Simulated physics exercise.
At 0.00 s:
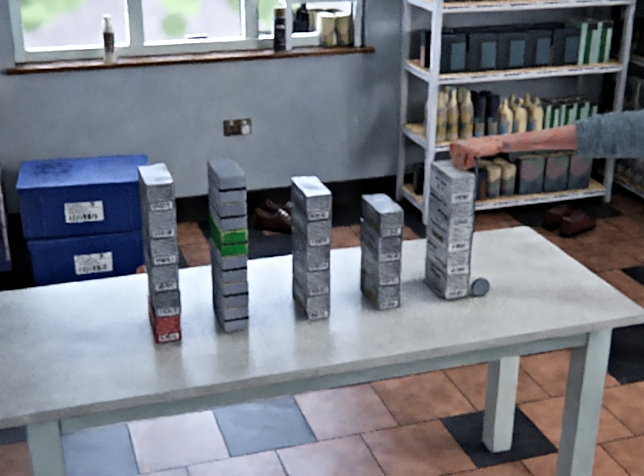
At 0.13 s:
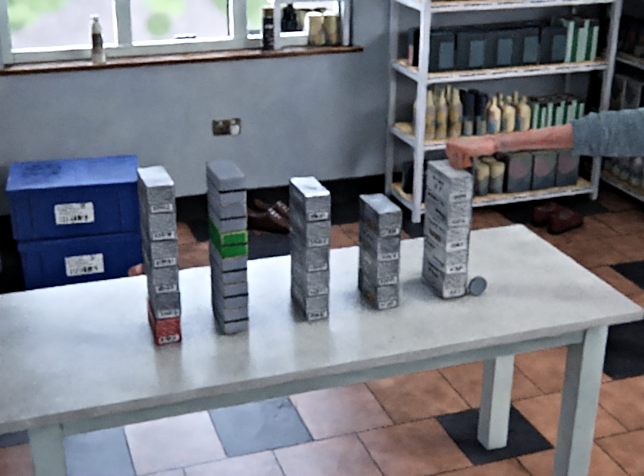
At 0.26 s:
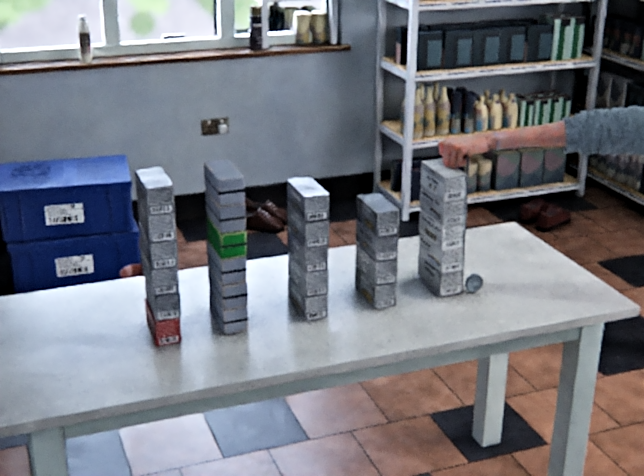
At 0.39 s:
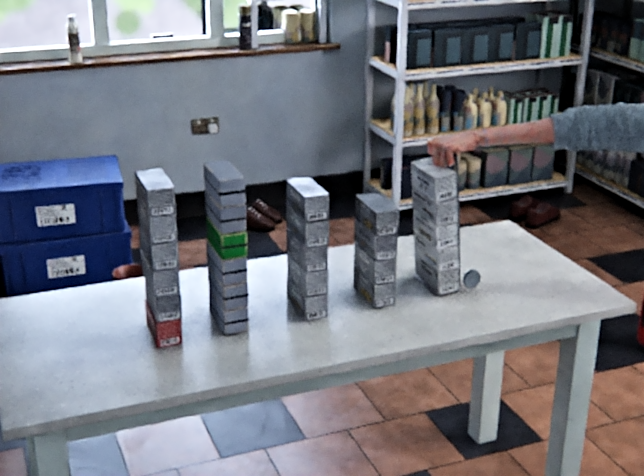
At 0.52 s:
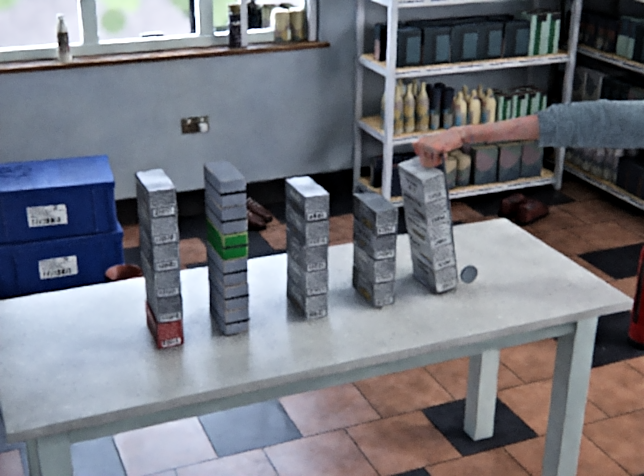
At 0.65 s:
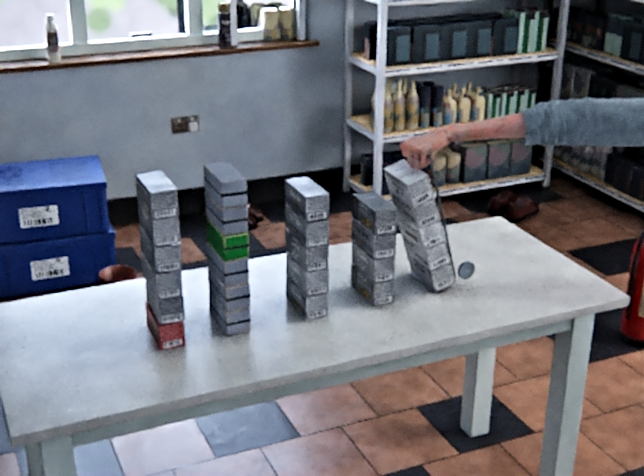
A hand tilts the rightmost stack of grey packets leftward toward the shorter pile beside it.
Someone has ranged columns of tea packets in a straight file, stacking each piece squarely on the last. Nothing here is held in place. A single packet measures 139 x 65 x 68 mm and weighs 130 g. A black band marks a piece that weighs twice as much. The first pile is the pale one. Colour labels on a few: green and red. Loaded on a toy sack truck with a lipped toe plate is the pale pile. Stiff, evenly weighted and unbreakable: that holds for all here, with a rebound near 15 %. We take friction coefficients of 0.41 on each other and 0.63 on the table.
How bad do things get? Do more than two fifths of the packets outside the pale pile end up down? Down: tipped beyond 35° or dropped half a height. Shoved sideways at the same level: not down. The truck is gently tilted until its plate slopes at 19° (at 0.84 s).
Yes, over two fifths do.
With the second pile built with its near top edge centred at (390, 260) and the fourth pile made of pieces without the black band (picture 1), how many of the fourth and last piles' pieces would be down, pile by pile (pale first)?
Then fourth pile: 0; last pile: 0.
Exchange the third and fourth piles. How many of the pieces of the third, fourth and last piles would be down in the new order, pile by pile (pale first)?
Down per pile: Third 6, fourth 4, last 5.
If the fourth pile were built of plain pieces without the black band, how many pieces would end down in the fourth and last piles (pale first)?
In that case fourth 6, last 6.
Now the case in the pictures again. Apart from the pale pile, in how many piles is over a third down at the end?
All told, the figure is 4.
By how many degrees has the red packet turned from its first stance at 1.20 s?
Some 0 degrees.
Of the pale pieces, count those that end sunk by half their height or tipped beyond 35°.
Count: 5.
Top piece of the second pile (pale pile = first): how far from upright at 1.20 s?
Roughly 20 degrees.
After 1.20 s, 5 of the pale pile down; 4 of the 21 other packets down.
After 1.98 s, 5 of the pale pile down; 19 of the 21 other packets down; green packet leaning 46°, 46 mm lower; red packet leaning 3°.
By the end (2.9 s), 5 of the pale pile down; 20 of the 21 other packets down; green packet on its side; red packet unmoved. That is 95 per cent. As the last picture would show them, middles, green packet near (103, 307), red packet near (163, 323).
